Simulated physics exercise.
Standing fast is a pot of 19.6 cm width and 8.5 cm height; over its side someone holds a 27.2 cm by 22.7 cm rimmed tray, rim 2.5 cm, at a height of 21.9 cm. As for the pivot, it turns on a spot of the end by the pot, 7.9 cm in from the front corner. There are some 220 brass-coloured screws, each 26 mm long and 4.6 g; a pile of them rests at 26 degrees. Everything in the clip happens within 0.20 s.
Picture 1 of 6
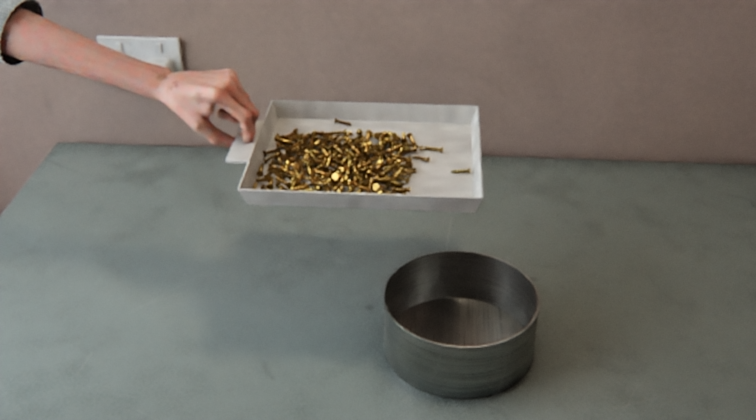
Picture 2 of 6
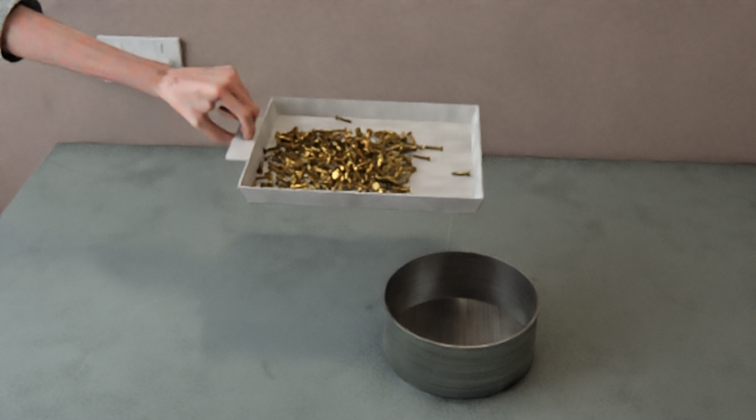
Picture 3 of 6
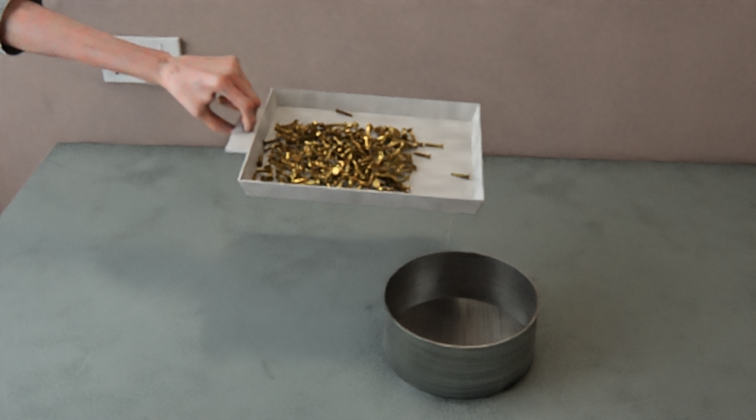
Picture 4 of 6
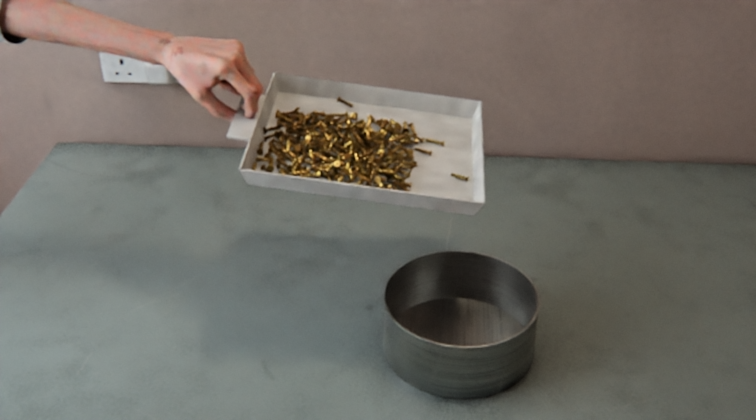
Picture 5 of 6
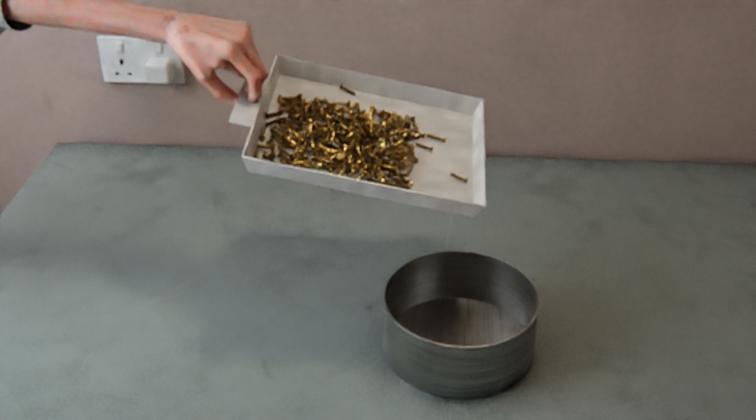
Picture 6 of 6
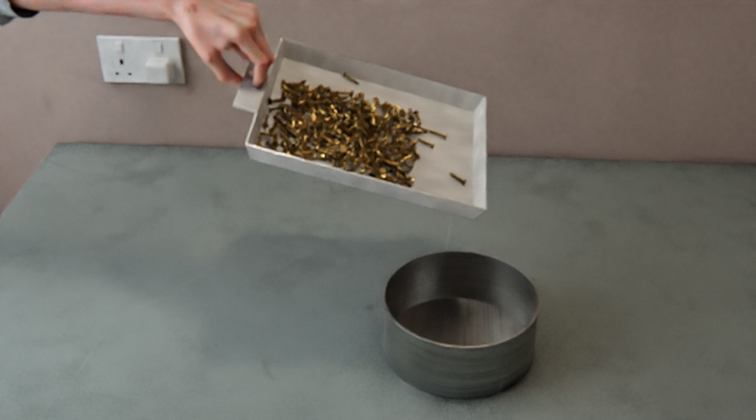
At the start, a hand holds a white rimmed tray of brass-coloured screws almost level above a green-grey table, beside and above a dark metal pot. The hand then raises the left end steadily, slanting the tray down to the right, while the screws stay piled toward the left and the pot stays still.
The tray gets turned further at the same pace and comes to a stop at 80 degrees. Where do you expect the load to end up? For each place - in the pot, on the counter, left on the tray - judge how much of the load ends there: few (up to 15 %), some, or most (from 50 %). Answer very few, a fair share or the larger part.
Pot: The larger part; counter: A fair share; tray: Very few.
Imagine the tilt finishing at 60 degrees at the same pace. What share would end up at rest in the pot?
It would be near 45 per cent.
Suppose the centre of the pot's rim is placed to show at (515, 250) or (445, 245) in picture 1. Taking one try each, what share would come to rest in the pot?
About 25 and 0 per cent.
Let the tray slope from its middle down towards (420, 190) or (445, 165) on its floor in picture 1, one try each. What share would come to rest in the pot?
First try: Around 95 percent; second try: Around 20 percent.
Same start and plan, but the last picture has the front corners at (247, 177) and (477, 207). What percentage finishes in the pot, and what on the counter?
The pot gets 95 and the counter 5.
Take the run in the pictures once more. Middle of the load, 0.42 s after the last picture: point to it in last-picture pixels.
The middle of the load should be at about (476, 193) by then.
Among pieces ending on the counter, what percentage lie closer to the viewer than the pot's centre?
Near 70 in a hundred.
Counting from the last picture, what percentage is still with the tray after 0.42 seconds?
Around 90 percent.
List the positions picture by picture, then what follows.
Tray tilt 0 degrees, front corners at (246, 186) and (476, 194); middle of the pieces at (346, 159); pot at (461, 295), in the first frame.
Tray tilt 1 degrees, front corners at (246, 184) and (476, 195); middle of the pieces at (346, 158), in the second frame.
Tray tilt 3 degrees, front corners at (246, 177) and (477, 196), lowest corner right front; middle of the pieces at (346, 153), in the third frame.
Tray tilt 8 degrees, front corners at (248, 166) and (478, 198), lowest corner right front; middle of the pieces at (347, 145), in the fourth frame.
Tray tilt 13 degrees, front corners at (250, 154) and (479, 201), lowest corner right front; middle of the pieces at (349, 136), in the fifth frame.
Tray tilt 18 degrees, front corners at (254, 142) and (480, 204), lowest corner right front; middle of the pieces at (352, 128); pot at (461, 295), in the sixth frame.
Then, 0.26 s after the last picture, tilt 49 degrees; the tray holds 100 %, the pot 0 %.
Then, 0.42 s after the last picture, tilt 70 degrees; the tray holds 90 %, the pot 0 %.
Then, 0.72 s after the last picture, tilt 80 degrees; the tray holds 10 %, the pot 55 %.
In the end, pot 70 %, counter 30 %, tray 0 %.
